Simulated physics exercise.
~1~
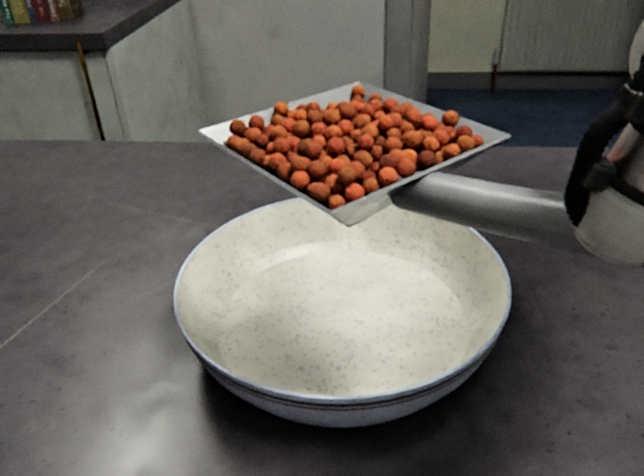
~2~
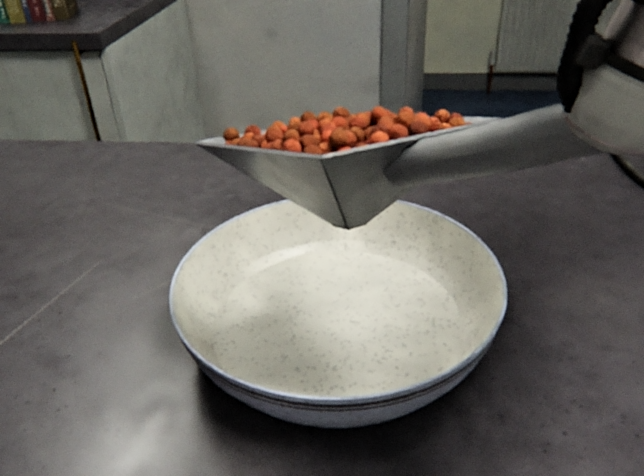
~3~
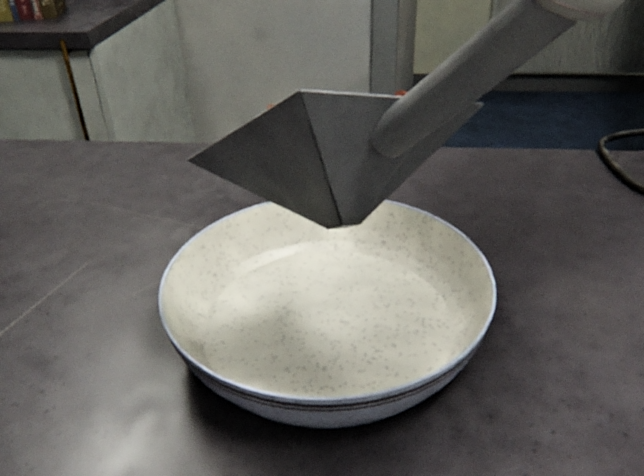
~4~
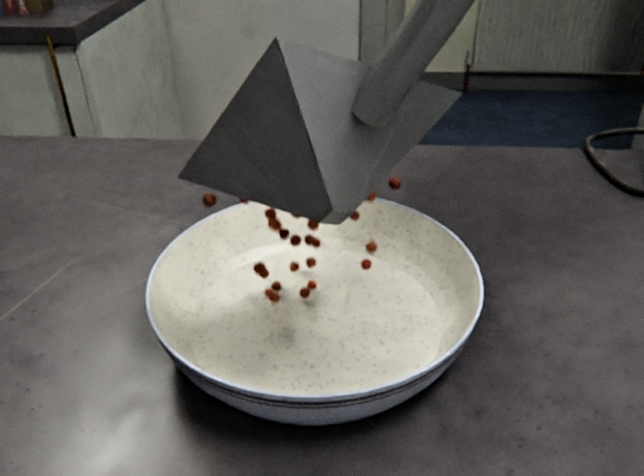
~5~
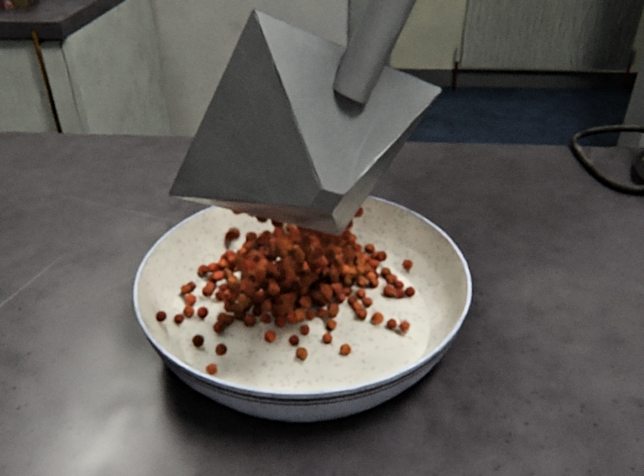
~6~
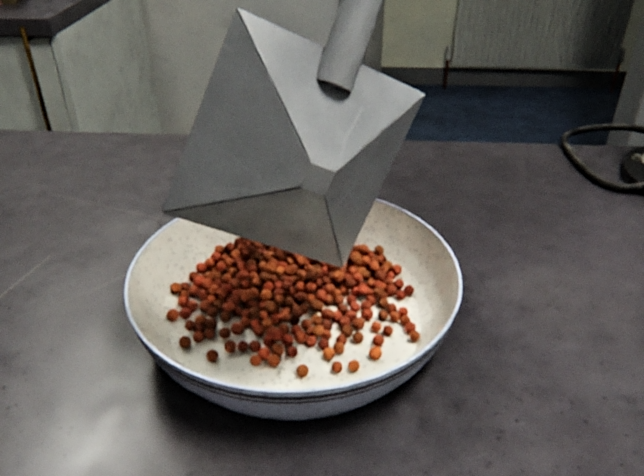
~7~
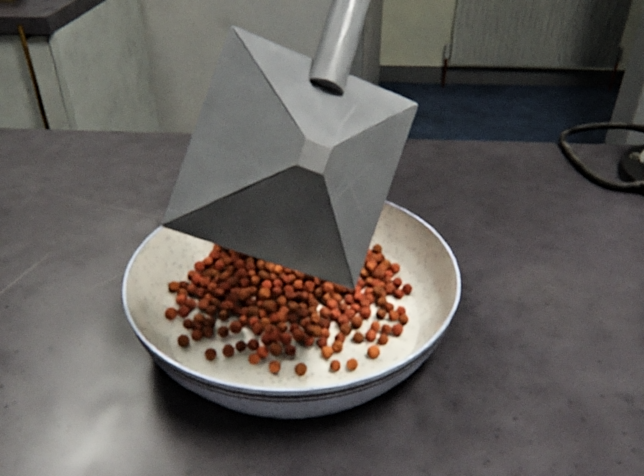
A metal scoop tips steadily over and pours its reddish-brown pellets into the pale pan below.
